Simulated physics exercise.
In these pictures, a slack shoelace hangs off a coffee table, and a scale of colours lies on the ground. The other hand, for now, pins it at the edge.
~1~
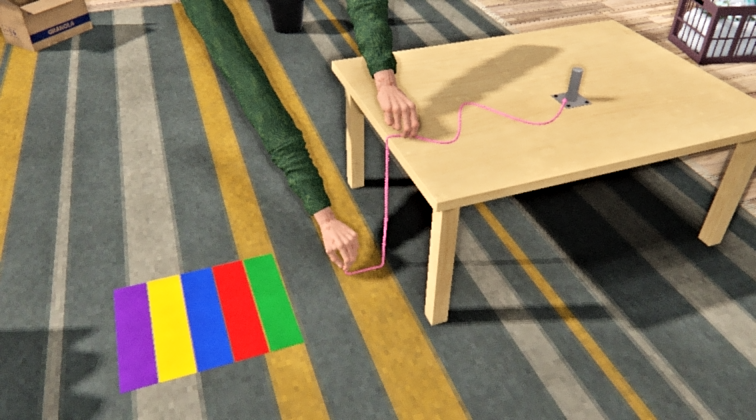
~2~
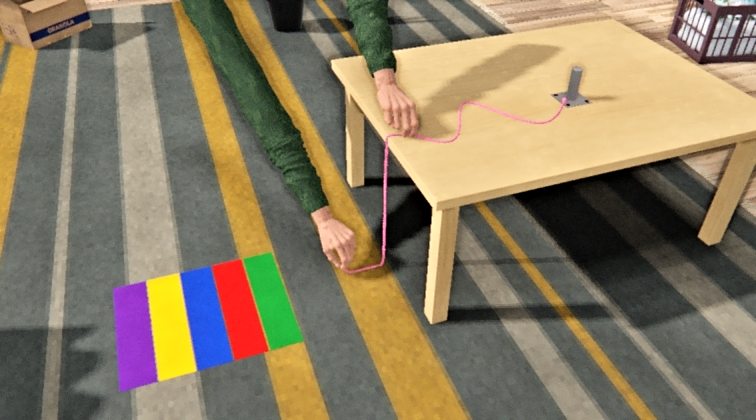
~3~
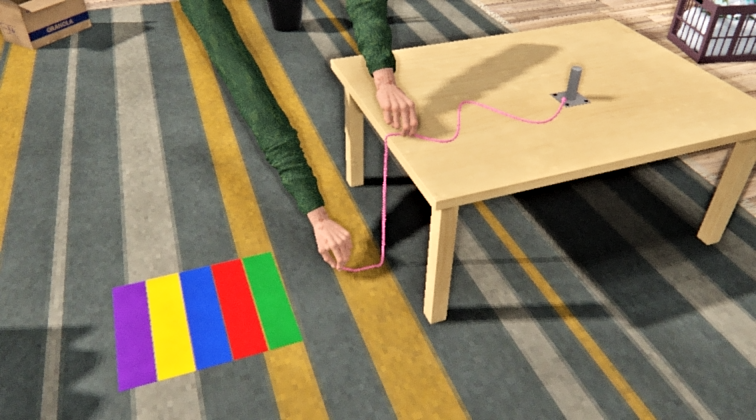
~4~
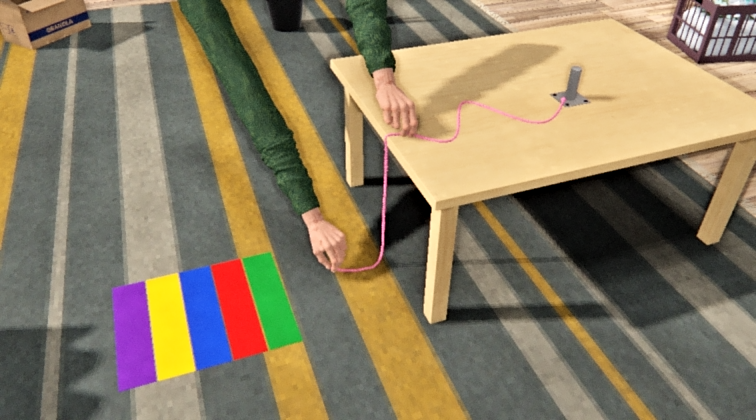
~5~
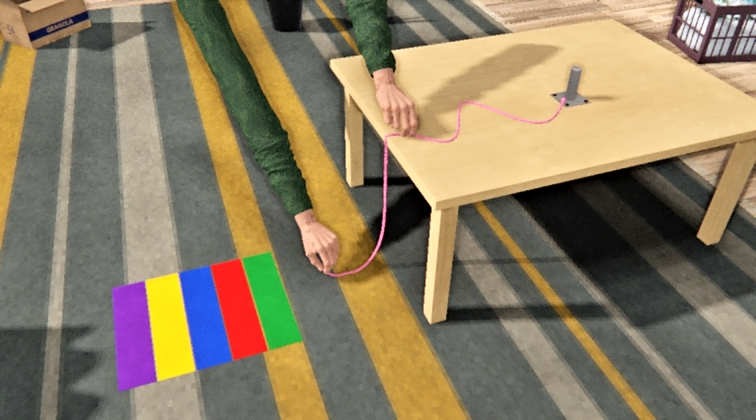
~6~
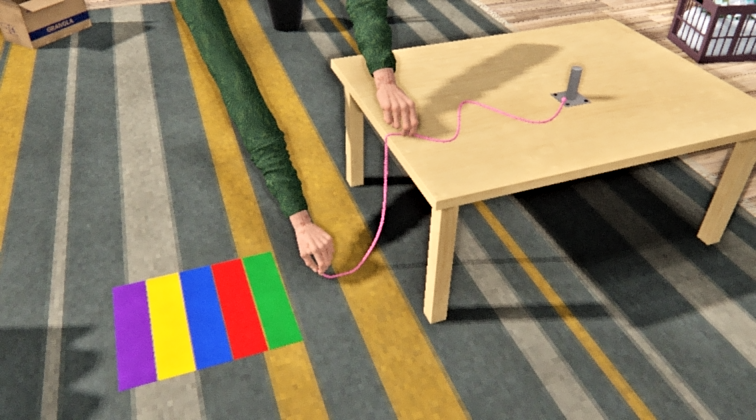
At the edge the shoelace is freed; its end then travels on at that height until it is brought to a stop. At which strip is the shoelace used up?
At the purple one.
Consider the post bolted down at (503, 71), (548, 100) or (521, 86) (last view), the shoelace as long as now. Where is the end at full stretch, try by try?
First (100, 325), then (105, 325), and last (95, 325).
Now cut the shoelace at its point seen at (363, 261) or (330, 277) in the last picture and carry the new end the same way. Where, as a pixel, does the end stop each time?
(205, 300) and (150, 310).
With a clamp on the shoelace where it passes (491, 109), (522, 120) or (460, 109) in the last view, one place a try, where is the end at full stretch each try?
First (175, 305), next (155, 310), last (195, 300).
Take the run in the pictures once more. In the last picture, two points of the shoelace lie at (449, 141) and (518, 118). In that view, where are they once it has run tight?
Result - first point (362, 152), second point (492, 113).
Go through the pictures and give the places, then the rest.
In the first frame, end (344, 267); green (282, 329); red (248, 338); blue (212, 348); yellow (175, 357); purple (137, 368).
In the second frame, end (341, 266); shoelace through (556, 116) (492, 109) (459, 125) (406, 134) (385, 193) (384, 251).
In the third frame, end (337, 266).
In the fourth frame, end (332, 268); shoelace through (555, 115) (491, 109) (459, 125) (405, 134) (385, 193) (382, 251).
In the fifth frame, end (324, 270).
In the sixth frame, end (319, 271); shoelace through (556, 115) (491, 109) (459, 125) (406, 134) (385, 193) (369, 252).
Early on, end near (194, 301); over blue.
Midway, end near (156, 311); over yellow.
At the end of the slack, end near (131, 317); over purple. It gets as far as the purple strip.
